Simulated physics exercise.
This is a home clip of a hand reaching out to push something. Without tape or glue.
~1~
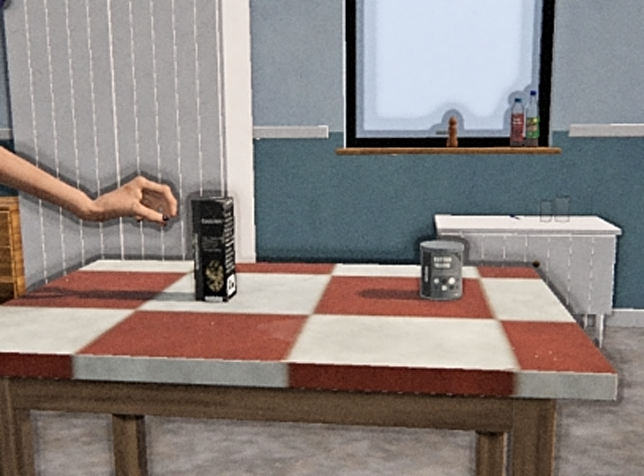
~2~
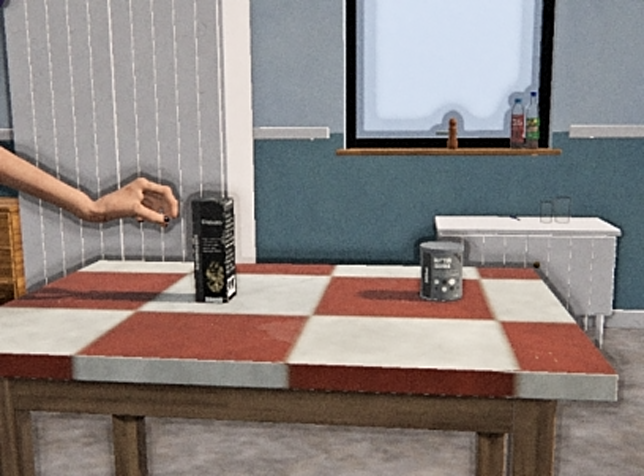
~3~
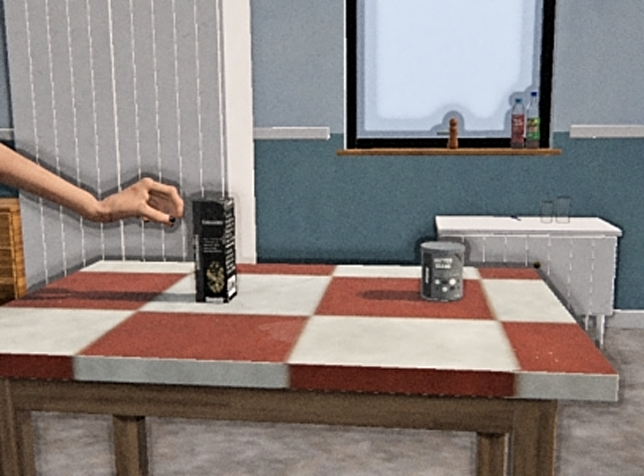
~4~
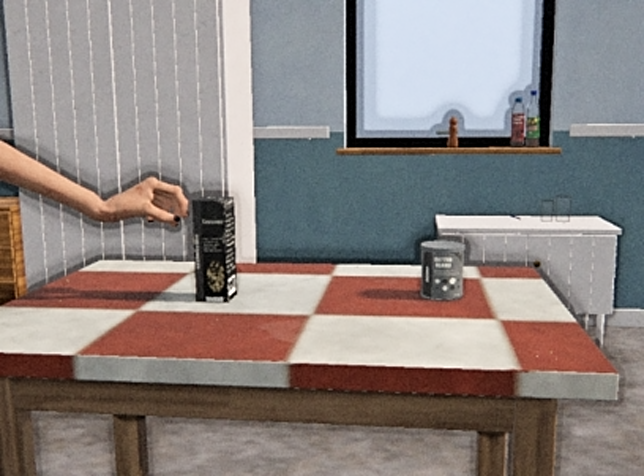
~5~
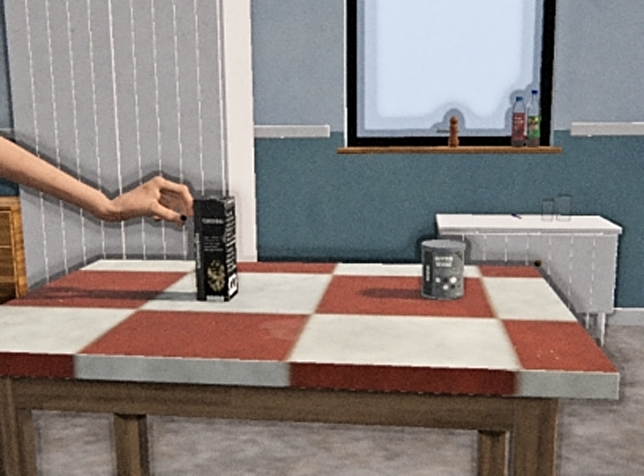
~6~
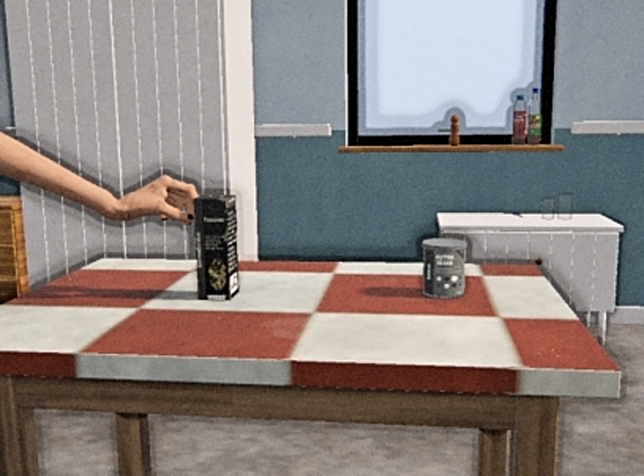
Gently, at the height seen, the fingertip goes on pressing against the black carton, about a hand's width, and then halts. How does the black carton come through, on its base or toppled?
I expect it to come down.
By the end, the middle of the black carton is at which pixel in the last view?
Around (287, 281).
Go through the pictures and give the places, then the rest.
The first picture shows black carton (215, 249).
The second picture shows black carton (215, 250).
The third picture shows black carton (215, 250).
The fourth picture shows black carton (215, 249).
The fifth picture shows black carton (216, 248).
The sixth picture shows black carton (217, 247).
Then, 0.40 s past the last view, black carton rocked 16° from its first pose near (231, 245).
Then, 0.80 s past the last view, black carton rocked 69° from its first pose near (275, 264).
Then, 0.90 s past the last view, black carton on its side near (288, 282).
Finally, down or leaning hard on the table, black carton. Final places as the last picture's camera would see them, black carton near (288, 282).
